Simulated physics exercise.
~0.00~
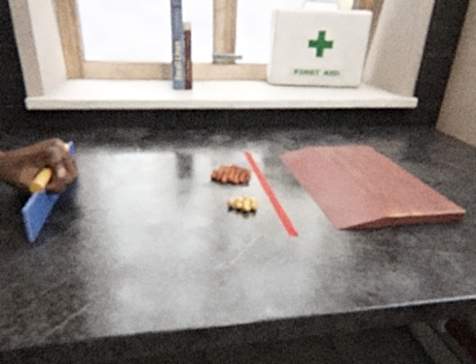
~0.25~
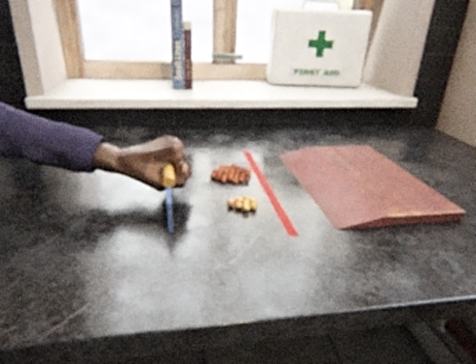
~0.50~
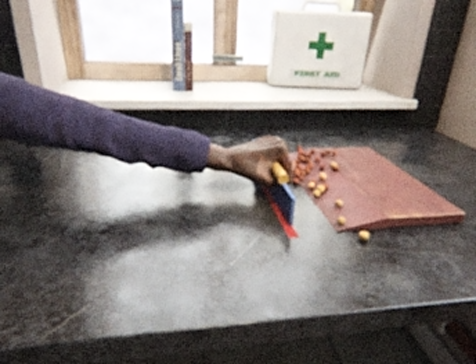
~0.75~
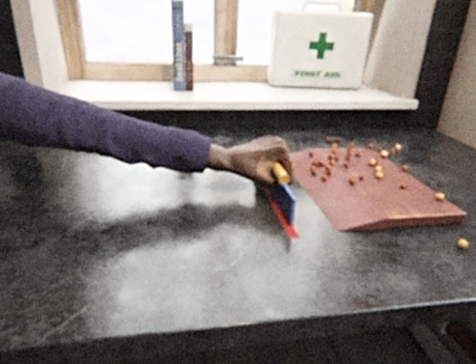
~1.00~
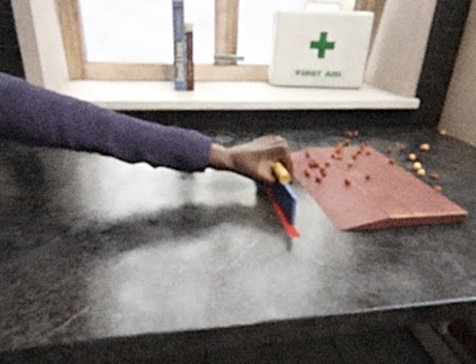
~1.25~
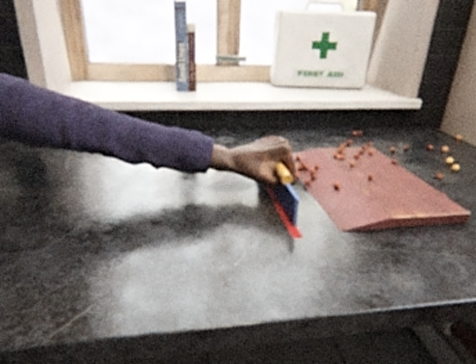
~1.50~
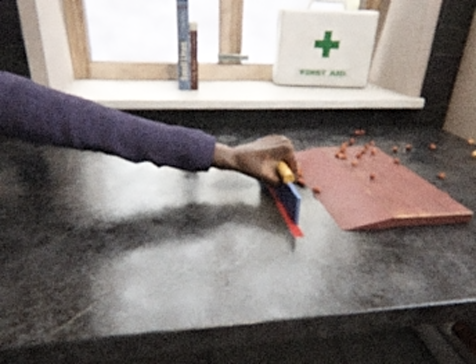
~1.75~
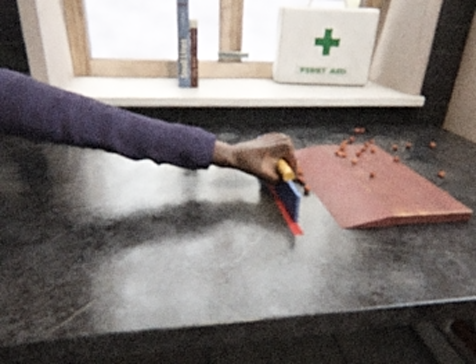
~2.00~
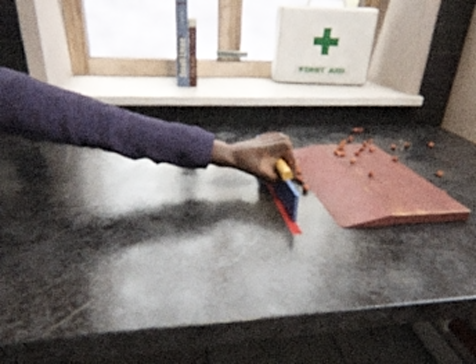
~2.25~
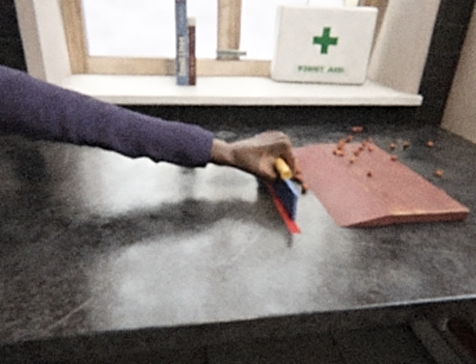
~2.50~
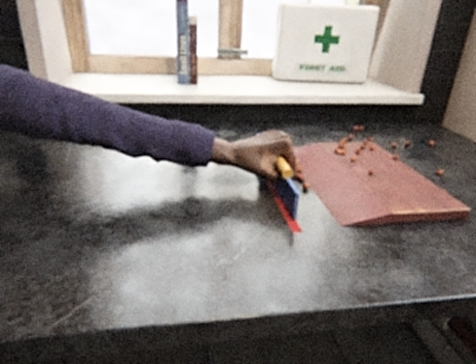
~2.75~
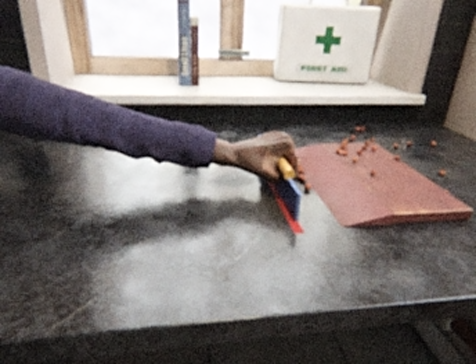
On a dark tabletop below a window with a first aid box on its sill, a hand holds a blue scraper to the left of two small heaps, one reddish and one yellow. The hand sweeps the scraper right, driving both heaps over a strip of red tape towards a reddish slab. It stops abruptly at the tape, while the loose pieces scatter onward up the slab. The yellow ones roll across it and off to the right, out of view. The scraper stays at the tape, with reddish pieces resting on and beyond the slab's far side and a few near the blade.
